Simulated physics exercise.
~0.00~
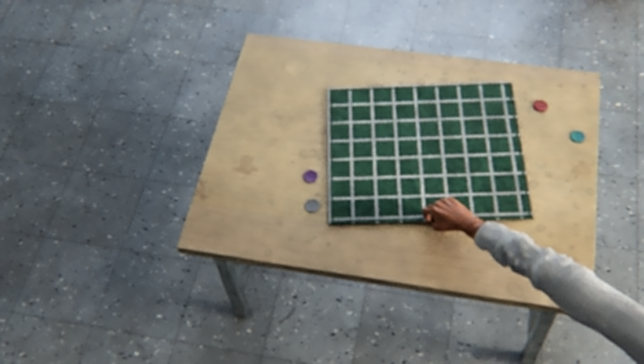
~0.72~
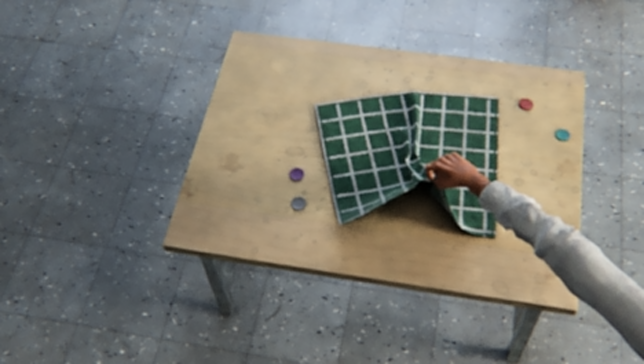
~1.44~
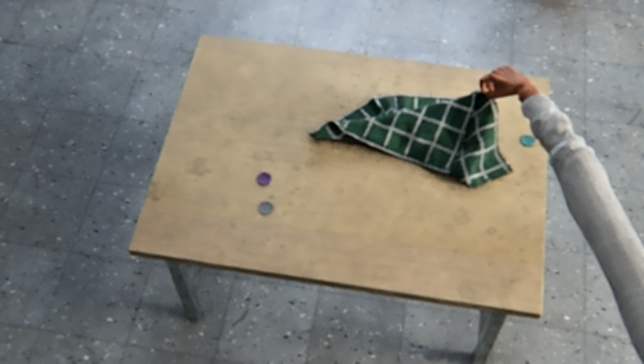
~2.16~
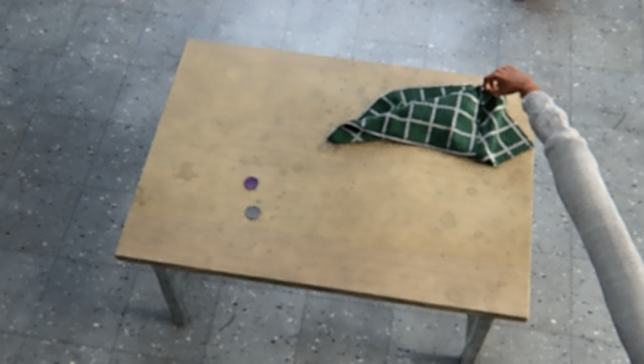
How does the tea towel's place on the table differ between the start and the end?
At the start the tea towel lies spread flat around the middle and right of the table, between the pairs of small discs. By the end it is bunched up near the far right corner, over the spot where the red and teal discs were.
